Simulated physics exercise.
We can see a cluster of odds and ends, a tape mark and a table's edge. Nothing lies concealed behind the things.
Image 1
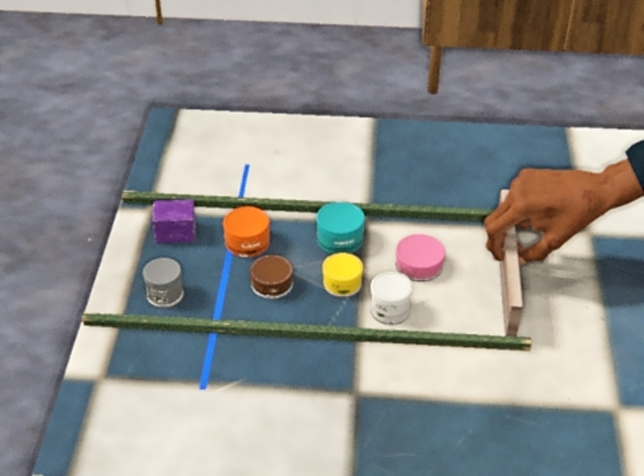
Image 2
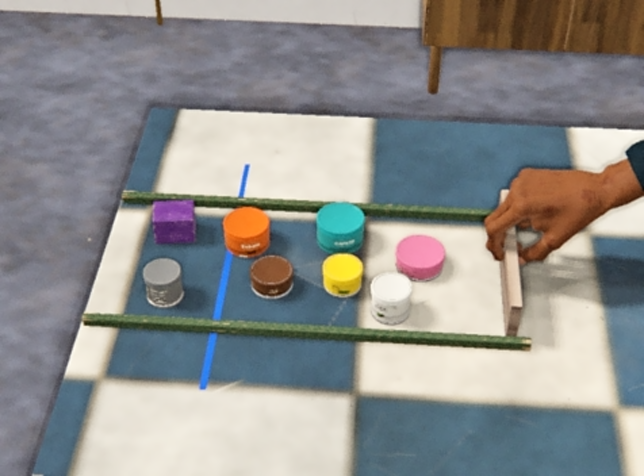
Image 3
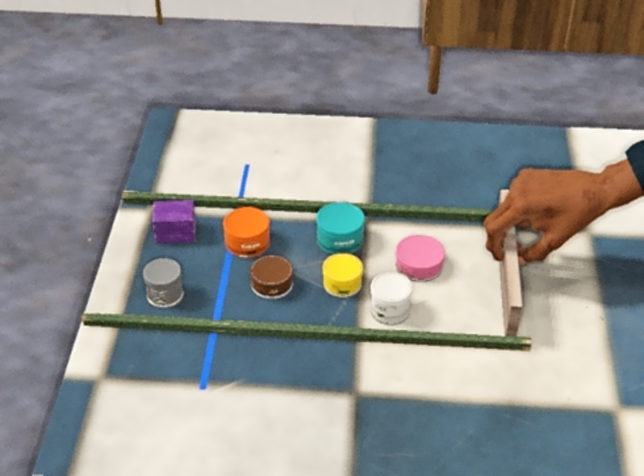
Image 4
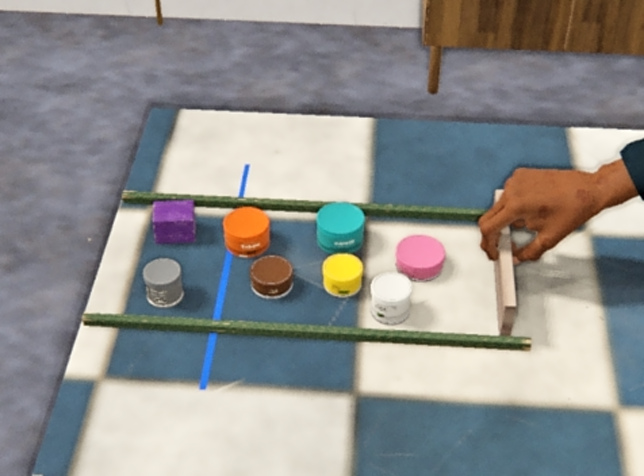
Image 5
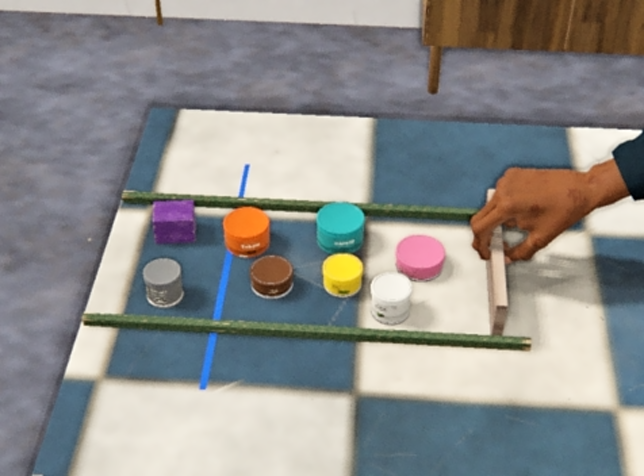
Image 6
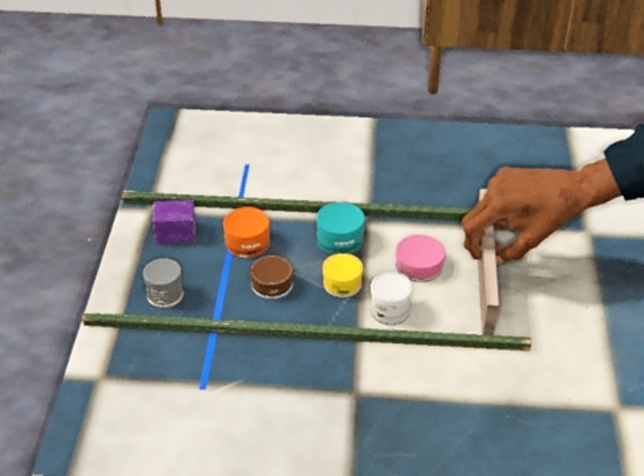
A hand slides an upright board slightly left between two green strips, toward untouched containers.
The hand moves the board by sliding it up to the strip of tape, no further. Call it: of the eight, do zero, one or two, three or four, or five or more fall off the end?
Zero fall off.
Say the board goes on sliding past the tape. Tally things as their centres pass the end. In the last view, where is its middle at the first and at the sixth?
It sits near (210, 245), and then near (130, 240).
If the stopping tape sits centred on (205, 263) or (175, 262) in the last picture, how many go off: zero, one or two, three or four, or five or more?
At the first spot it would be none at all, and at the second either one or two.
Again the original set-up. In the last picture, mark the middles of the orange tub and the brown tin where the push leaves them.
In the last picture the orange tub sits at (170, 226) while the brown tin sits at (161, 259).
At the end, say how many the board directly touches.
Counting them up gives 3.
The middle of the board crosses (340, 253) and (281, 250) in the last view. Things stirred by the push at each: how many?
First 5, after that 6.
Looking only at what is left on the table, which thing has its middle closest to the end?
Result - the purple block.
Early on, none off yet; purple block at rest near (175, 222); grey pot at rest near (164, 283); orange tub at rest near (247, 232).
Finally, the number that fall off is zero.
